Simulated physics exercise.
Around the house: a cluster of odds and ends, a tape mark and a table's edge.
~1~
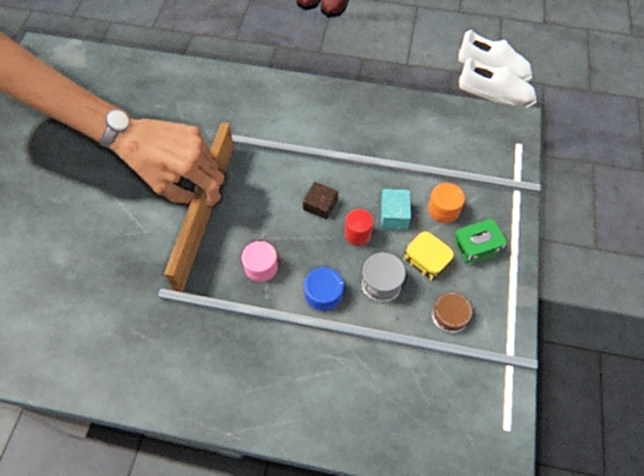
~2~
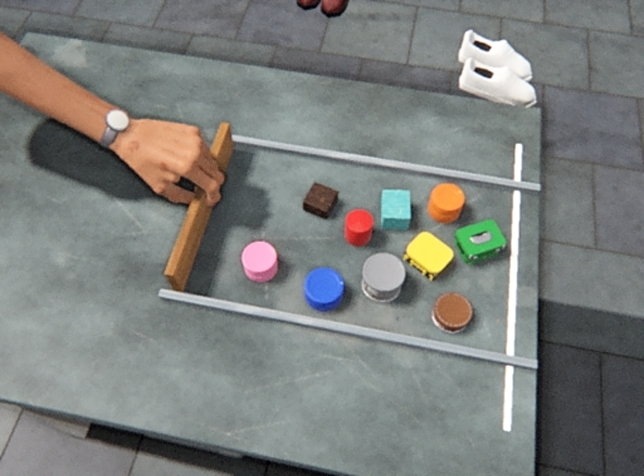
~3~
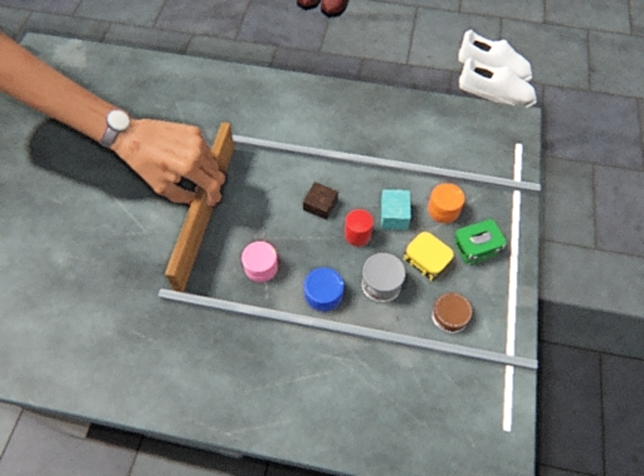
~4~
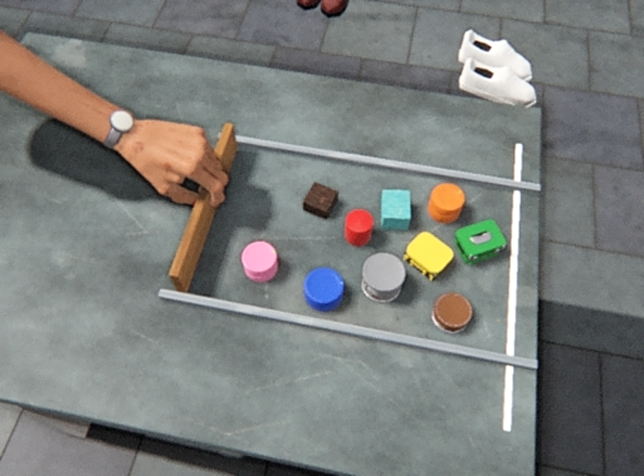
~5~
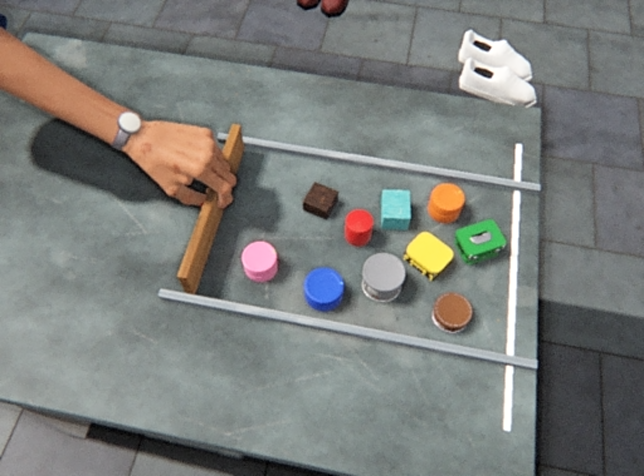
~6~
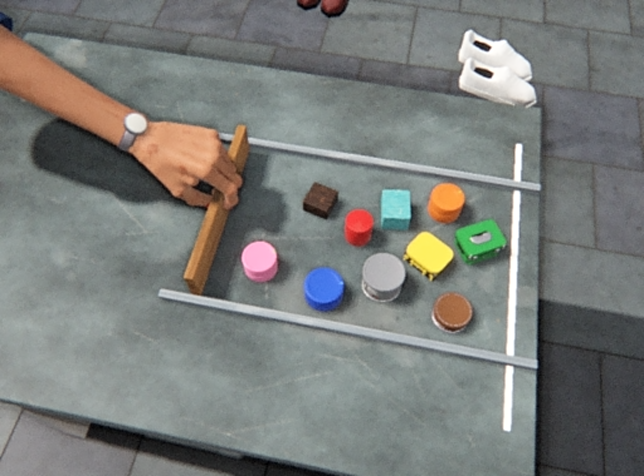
A hand with a wristwatch holding a wooden board upright, then sliding it slightly right toward colourful small objects that stay still.
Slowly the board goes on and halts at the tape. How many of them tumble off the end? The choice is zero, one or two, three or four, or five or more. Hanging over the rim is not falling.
Outcome: The number that fall off is five or more.
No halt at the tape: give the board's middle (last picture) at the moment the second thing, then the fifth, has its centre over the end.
Its middle is around (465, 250) and later (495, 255).
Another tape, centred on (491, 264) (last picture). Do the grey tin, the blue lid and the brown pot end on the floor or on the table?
The grey tin goes over, the blue lid is kept, the brown pot tumbles off.
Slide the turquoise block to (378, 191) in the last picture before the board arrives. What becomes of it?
Then it does not fall.
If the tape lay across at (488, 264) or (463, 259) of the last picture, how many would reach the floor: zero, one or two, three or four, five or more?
For each place: Three to four; one to two.
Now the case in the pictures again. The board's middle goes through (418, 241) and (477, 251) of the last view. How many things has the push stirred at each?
The counts are 10 and 10.
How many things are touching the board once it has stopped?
4 of them.
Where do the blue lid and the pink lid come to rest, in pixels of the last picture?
The blue lid stops around (534, 339); the pink lid around (532, 304).
A little later, none off yet; green case at rest near (478, 243); brown pot at rest near (452, 313); orange lid at rest near (446, 204).
When it is over, the number that fall off is five or more; down, grey tin, turquoise block, yellow case, orange lid, brown pot and green case.
